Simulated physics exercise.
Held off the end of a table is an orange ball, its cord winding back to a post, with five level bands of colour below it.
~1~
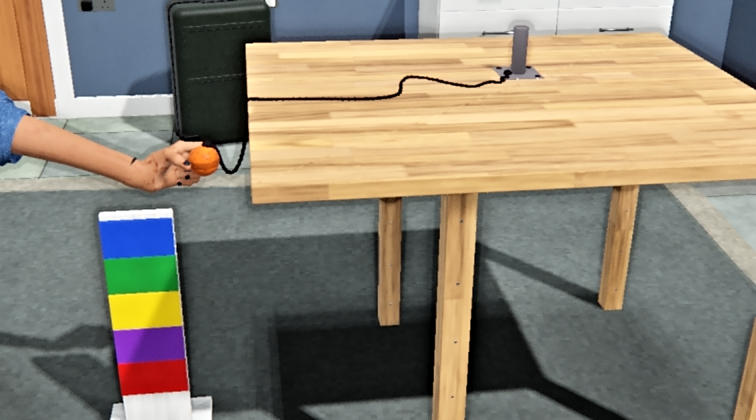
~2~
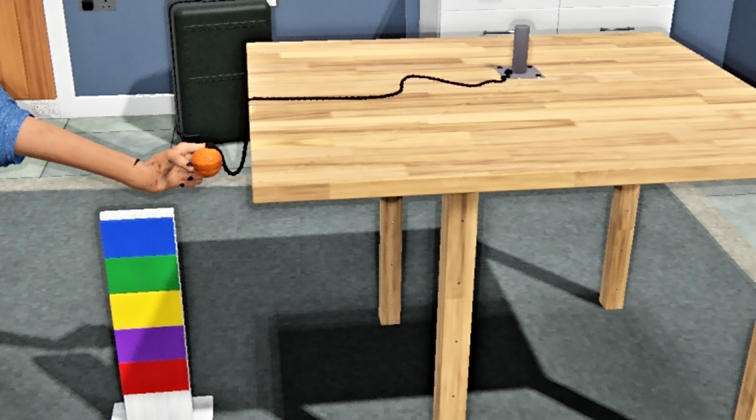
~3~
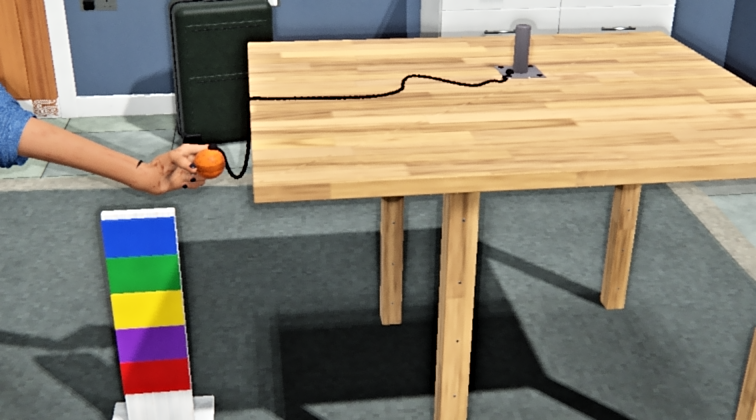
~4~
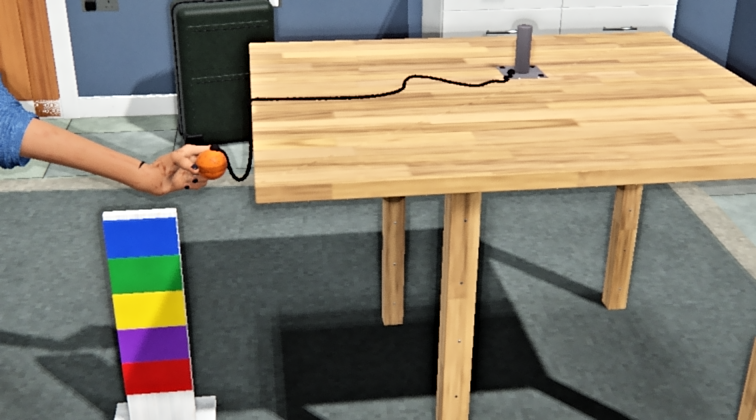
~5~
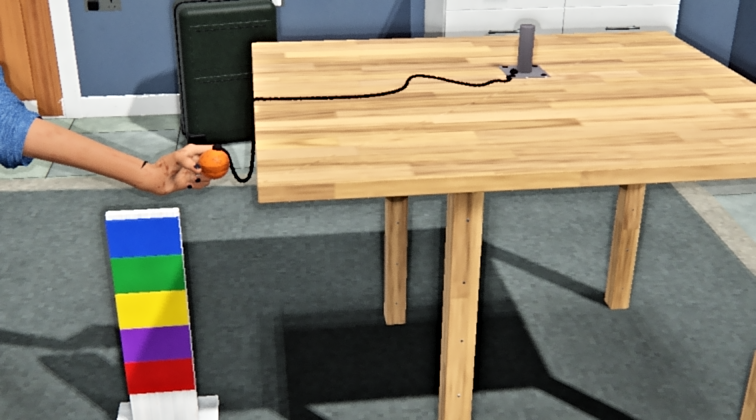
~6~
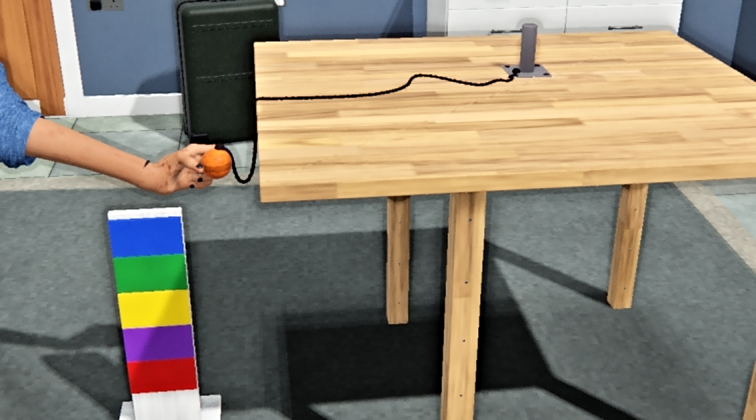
An orange ball on a black cord is held by a hand reaching in from the left, just off the end of a wooden table seen from slightly above in a grey-floored room. The cord winds back across the tabletop to a grey post, and below the ball stands a board banded blue, green, yellow, purple and red. The whole view drifts very slightly rightward, while the hand, ball and cord barely move.
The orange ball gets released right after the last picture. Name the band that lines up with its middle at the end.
It lines up with yellow.
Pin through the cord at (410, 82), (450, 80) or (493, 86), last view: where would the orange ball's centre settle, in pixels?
Roughly (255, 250), (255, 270) and (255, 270), in that order.
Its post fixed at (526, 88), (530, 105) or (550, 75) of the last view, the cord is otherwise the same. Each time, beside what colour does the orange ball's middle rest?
Purple; purple; yellow.
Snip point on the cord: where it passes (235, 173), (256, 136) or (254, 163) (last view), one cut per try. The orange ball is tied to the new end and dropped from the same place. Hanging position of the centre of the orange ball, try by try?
Respectively (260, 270), (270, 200) and (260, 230).
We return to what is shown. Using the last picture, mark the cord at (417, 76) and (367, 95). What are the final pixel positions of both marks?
I'd say about (382, 84) for one and about (296, 92) for the other.
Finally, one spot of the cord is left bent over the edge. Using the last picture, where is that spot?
The piece you want is at about (322, 98).
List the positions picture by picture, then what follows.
The first frame shows orange ball (204, 161); blue (138, 240); green (142, 277); yellow (146, 312); purple (150, 346); red (154, 379).
The second frame shows orange ball (207, 162); cord through (499, 82) (427, 78) (390, 95) (307, 99) (246, 134).
The third frame shows orange ball (209, 164).
The fourth frame shows orange ball (212, 165); cord through (502, 82) (430, 78) (386, 95) (304, 99) (251, 141).
The fifth frame shows orange ball (214, 164).
The sixth frame shows orange ball (216, 164); cord through (506, 81) (435, 77) (385, 93) (303, 98) (255, 147).
Early on, ball near (289, 290); level with yellow.
Midway, ball near (246, 300); level with yellow.
Finally, ball near (266, 296); level with yellow. At yellow.
